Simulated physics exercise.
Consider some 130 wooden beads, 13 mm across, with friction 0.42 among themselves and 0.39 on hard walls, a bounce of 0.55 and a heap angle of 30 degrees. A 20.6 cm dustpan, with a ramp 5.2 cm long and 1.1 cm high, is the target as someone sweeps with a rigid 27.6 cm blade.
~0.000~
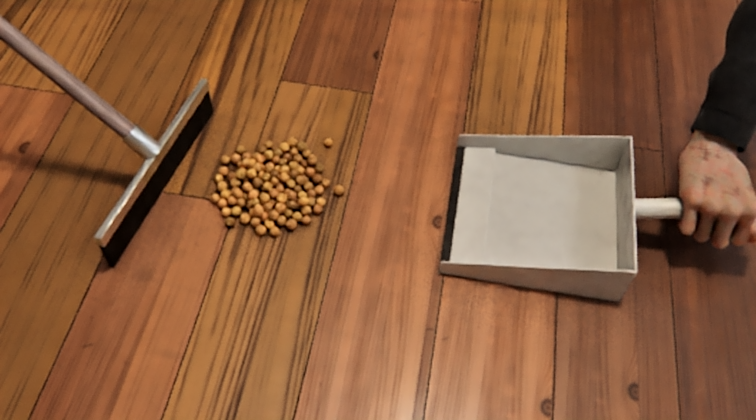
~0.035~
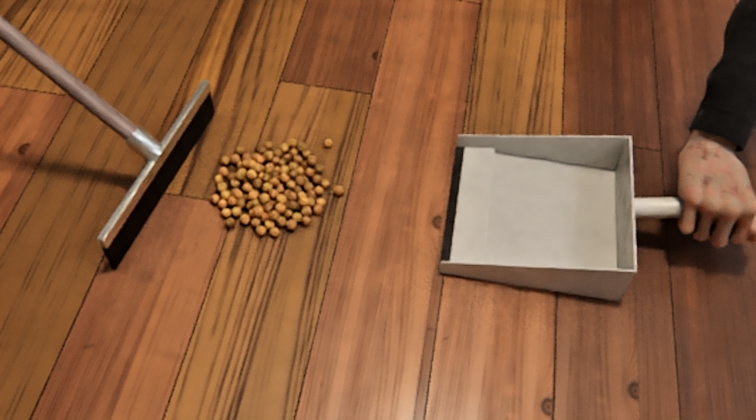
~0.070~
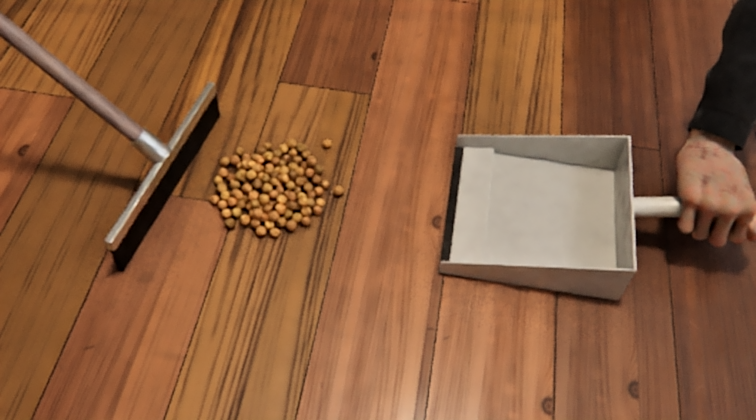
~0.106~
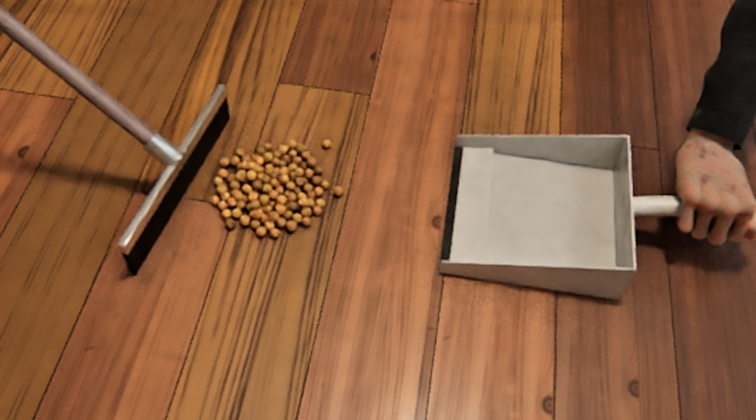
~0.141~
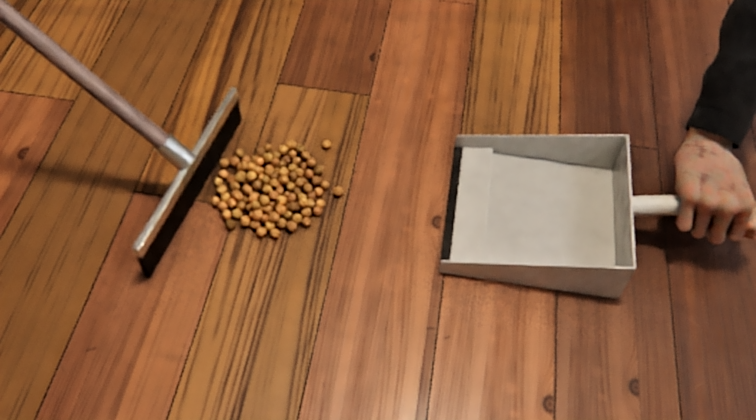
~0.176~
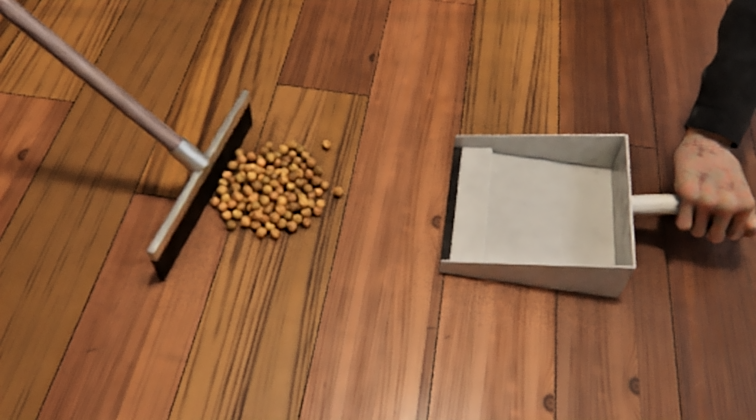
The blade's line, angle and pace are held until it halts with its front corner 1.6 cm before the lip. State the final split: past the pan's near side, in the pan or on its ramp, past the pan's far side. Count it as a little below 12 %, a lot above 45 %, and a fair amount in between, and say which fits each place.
Near side: A fair amount, pan: A fair amount, far side: A little.
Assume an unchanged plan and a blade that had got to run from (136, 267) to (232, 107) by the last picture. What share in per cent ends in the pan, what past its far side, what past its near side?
Split: Pan = 15, far = 0, near = 40.
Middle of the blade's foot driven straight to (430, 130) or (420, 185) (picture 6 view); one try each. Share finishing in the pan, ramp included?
Close to 5 and 30 percent, in that order.
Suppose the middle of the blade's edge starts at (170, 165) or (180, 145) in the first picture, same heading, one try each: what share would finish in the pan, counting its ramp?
The two tries give about 35 % and about 25 %.
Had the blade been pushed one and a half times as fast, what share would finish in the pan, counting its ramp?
It would be around 40 percent.
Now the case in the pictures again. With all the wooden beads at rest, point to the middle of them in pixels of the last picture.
I'd put it at about (448, 223).
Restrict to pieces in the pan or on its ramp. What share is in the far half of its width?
Estimate: Close to 40 %.
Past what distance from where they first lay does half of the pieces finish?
About 24 cm.
After 0.45 s, middle of the blade 18 cm from the lip; 0 % over the lip, far side 5 %, near side 10 %.
Then, at 0.63 s, middle of the blade 9 cm from the lip; 0 % over the lip, far side 5 %, near side 15 %.
Then, at 0.93 s, middle of the blade 4 cm from the lip; 40 % over the lip, far side 5 %, near side 20 %.
By 1.5 s all is still; near side 20 %, pan 35 %, far side 5 %, in front of the lip or behind the blade 35 %.
